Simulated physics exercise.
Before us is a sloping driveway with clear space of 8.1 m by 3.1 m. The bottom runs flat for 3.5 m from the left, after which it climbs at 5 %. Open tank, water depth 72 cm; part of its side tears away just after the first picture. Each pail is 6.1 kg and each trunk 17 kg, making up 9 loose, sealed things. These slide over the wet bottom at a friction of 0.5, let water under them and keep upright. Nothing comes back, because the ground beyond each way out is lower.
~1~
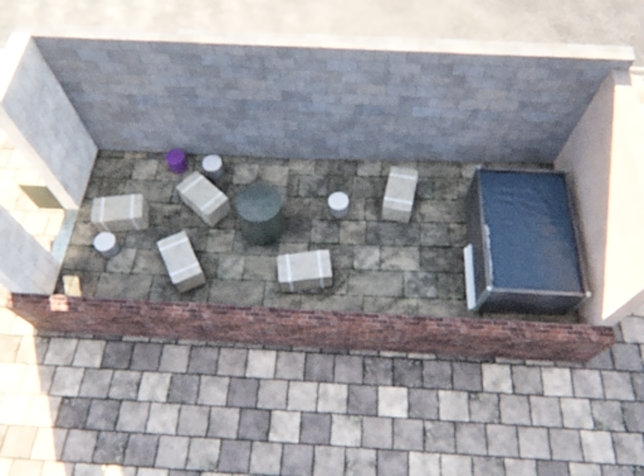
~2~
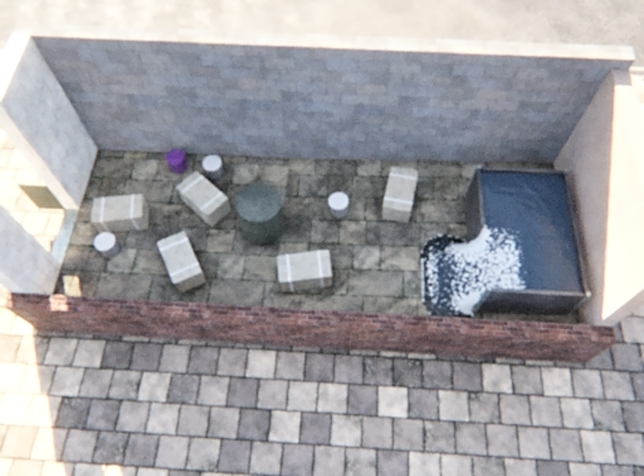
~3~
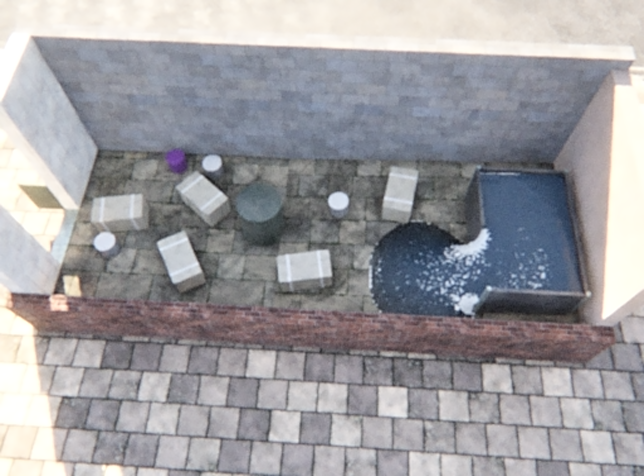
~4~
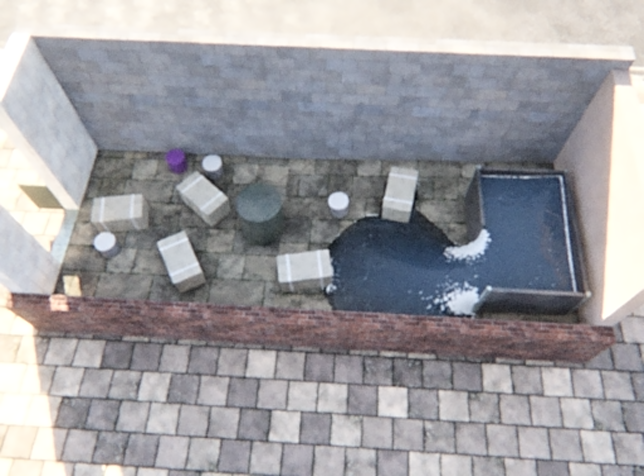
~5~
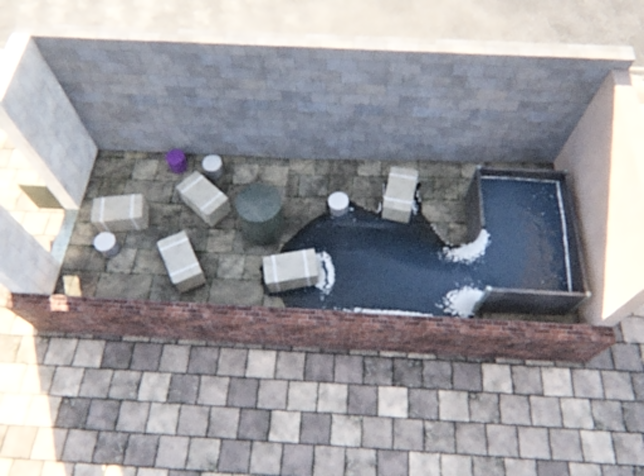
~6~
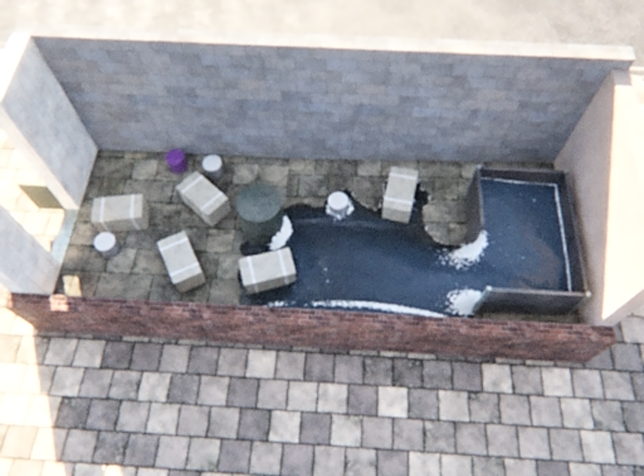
Dark water burst from the tank on the right and spread leftward across the paved yard, flowing around a few boxes and pails and pushing one pale box a short way left.
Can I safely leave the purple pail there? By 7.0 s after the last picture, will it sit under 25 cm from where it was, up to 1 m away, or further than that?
Further than that.
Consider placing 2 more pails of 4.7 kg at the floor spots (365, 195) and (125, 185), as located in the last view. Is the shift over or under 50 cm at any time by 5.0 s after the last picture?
First one stays within it, second one goes beyond it.
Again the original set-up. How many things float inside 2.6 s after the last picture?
2.
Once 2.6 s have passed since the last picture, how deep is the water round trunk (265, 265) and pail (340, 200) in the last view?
About 16 and 7 cm.
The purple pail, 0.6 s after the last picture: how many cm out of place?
Around 0 centimetres.
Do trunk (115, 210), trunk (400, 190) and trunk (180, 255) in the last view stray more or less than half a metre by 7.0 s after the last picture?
First crosses the line, second stays inside the line, third crosses the line.
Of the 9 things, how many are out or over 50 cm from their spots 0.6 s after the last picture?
I make it 1.
Then, 0.6 s after the last picture the purple pail is near (175, 157), 0.0 m from its start, aground; 0 of 9 are out; 1 afloat.
Then, 2.6 s after the last picture the purple pail is near (151, 166), 0.4 m from its start, aground; 2 of 9 are out; 2 afloat.
Then, 4.6 s after the last picture the purple pail is near (169, 220), 1.3 m from its start, afloat; 2 of 9 are out; 5 afloat.
Then, 7.0 s after the last picture the purple pail is near (190, 241), 1.7 m from its start, afloat; 2 of 9 are out; 6 afloat.
